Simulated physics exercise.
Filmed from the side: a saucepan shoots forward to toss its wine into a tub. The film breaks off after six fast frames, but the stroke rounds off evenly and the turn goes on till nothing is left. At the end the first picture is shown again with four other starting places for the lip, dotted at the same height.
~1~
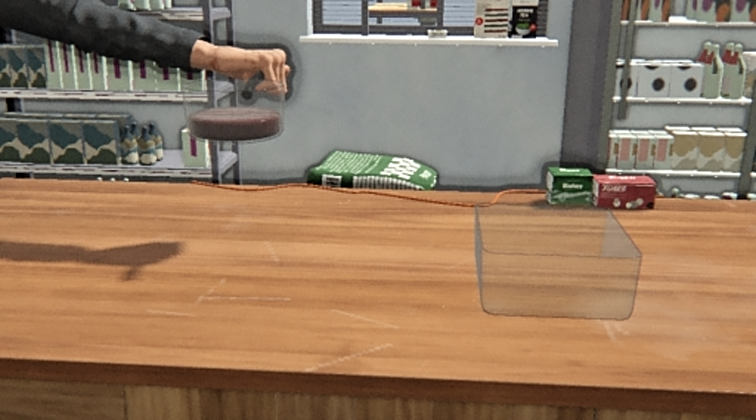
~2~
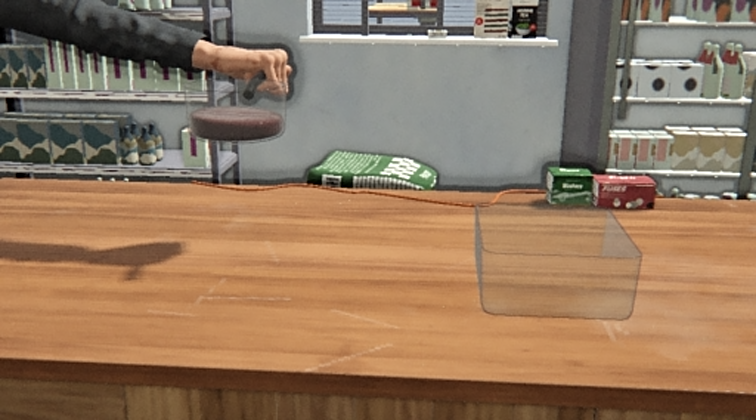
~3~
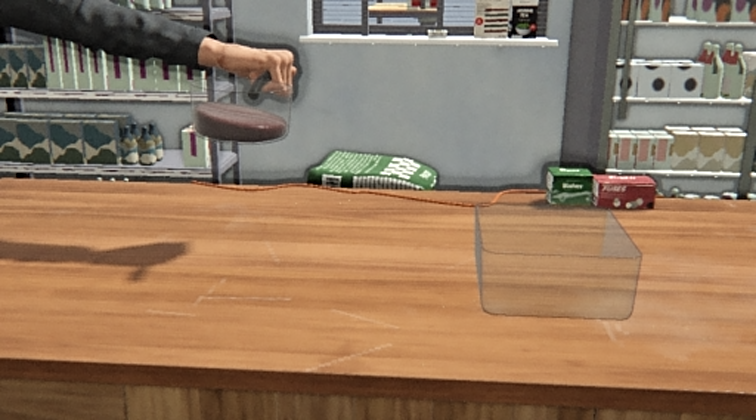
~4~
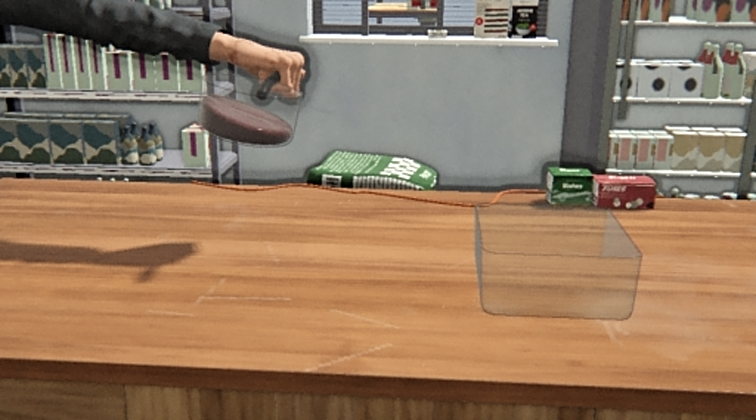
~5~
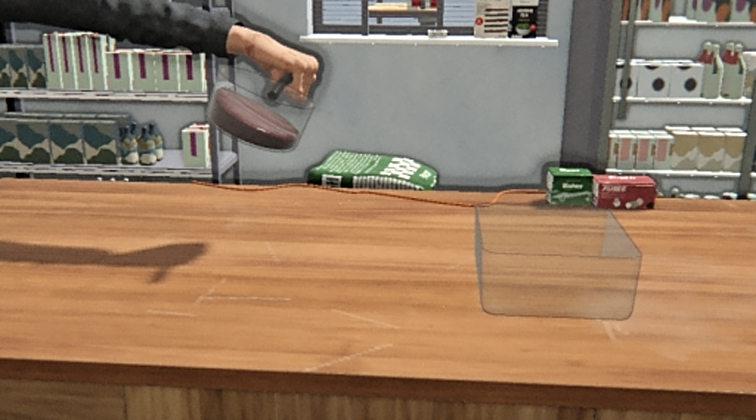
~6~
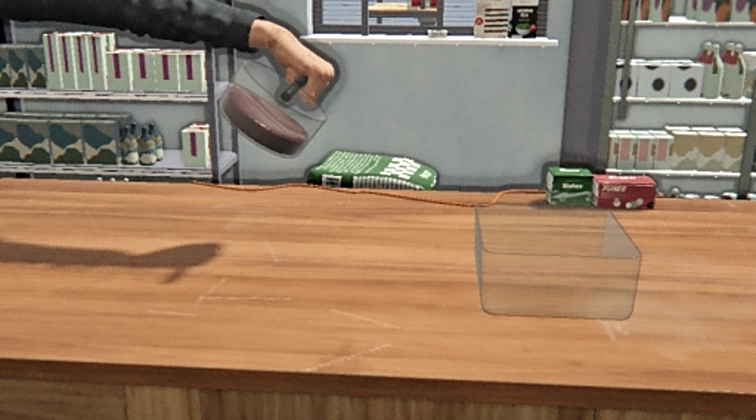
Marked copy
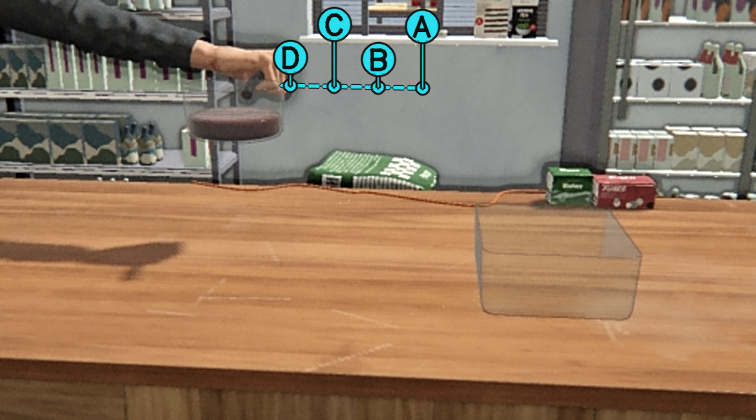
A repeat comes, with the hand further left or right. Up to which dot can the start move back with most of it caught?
Take C.
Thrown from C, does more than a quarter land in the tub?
Yes.
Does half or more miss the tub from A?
No, not at all.
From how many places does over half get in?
Three of them.
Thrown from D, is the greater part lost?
Yes, it does.
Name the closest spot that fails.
It is D.
In cyan, A at (422, 88); B at (378, 87); C at (334, 86); D at (290, 85).
If A is chosen, about 87 % lands in the tub, 9 % falls short and 4 % goes beside or beyond.
If B is chosen, about 74 % lands in the tub, 9 % falls short and 17 % goes beside or beyond.
If C is chosen, about 67 % lands in the tub, 9 % falls short and 24 % goes beside or beyond.
If D is chosen, about 9 % lands in the tub, 87 % falls short and 4 % goes beside or beyond.
